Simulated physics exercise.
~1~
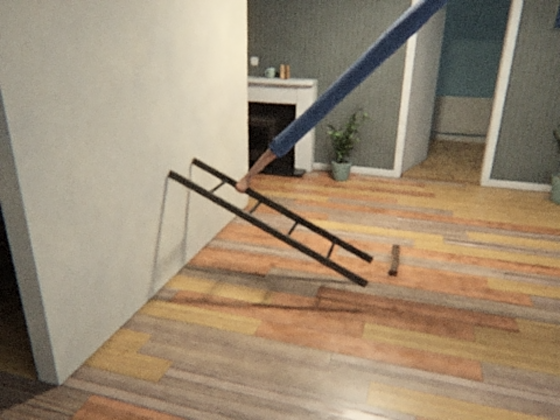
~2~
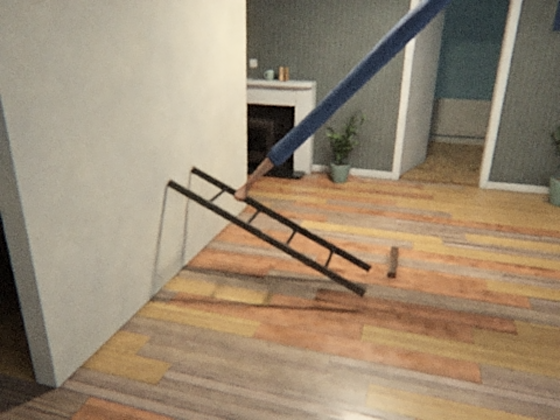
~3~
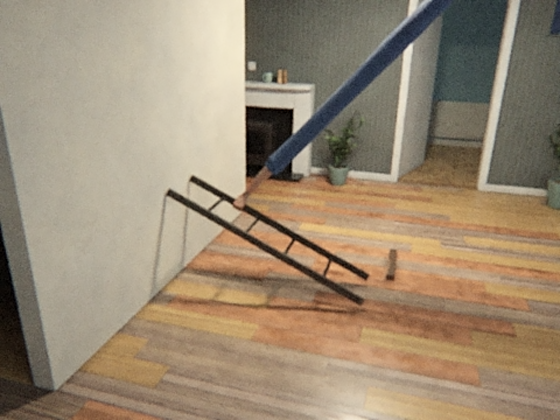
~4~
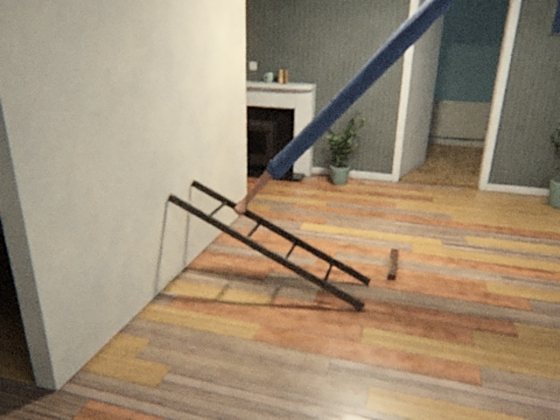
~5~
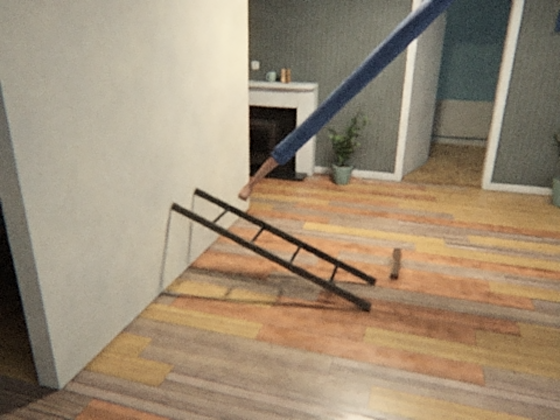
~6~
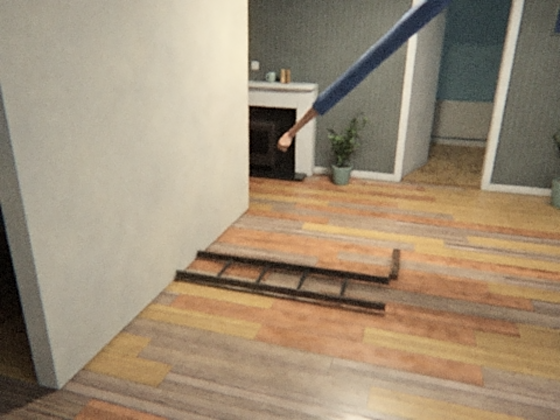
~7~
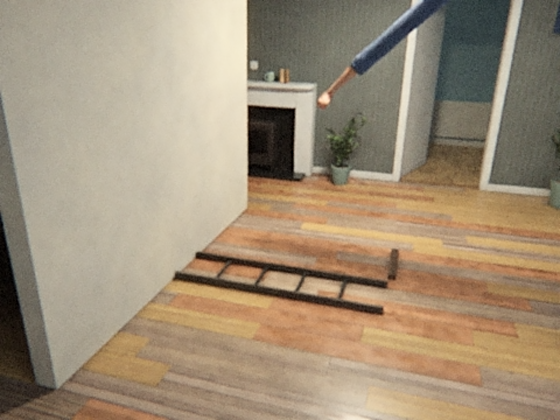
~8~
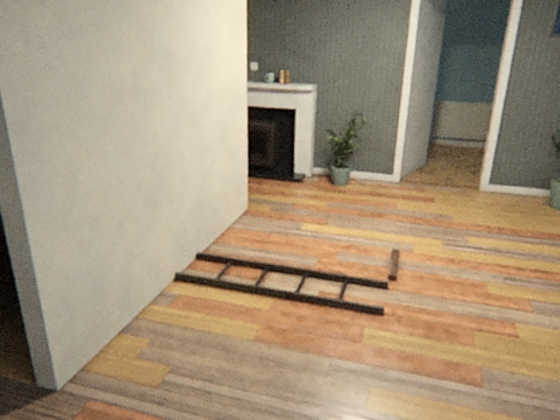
A hand at the end of a blue-sleeved arm holds a black, ladder-like gate leaning against a pale wall at the left of a room with patchwork wooden flooring, seen from slightly above by a gently swaying camera. A short dark batten lies on the floor to the right, with a white fireplace and a potted plant behind. The gate's leaning end lowers a little while the hand stays close. The hand then lets go and draws back toward the upper right. The gate slips down the wall and drops flat, ending still on the floor beside the batten as the arm leaves view.
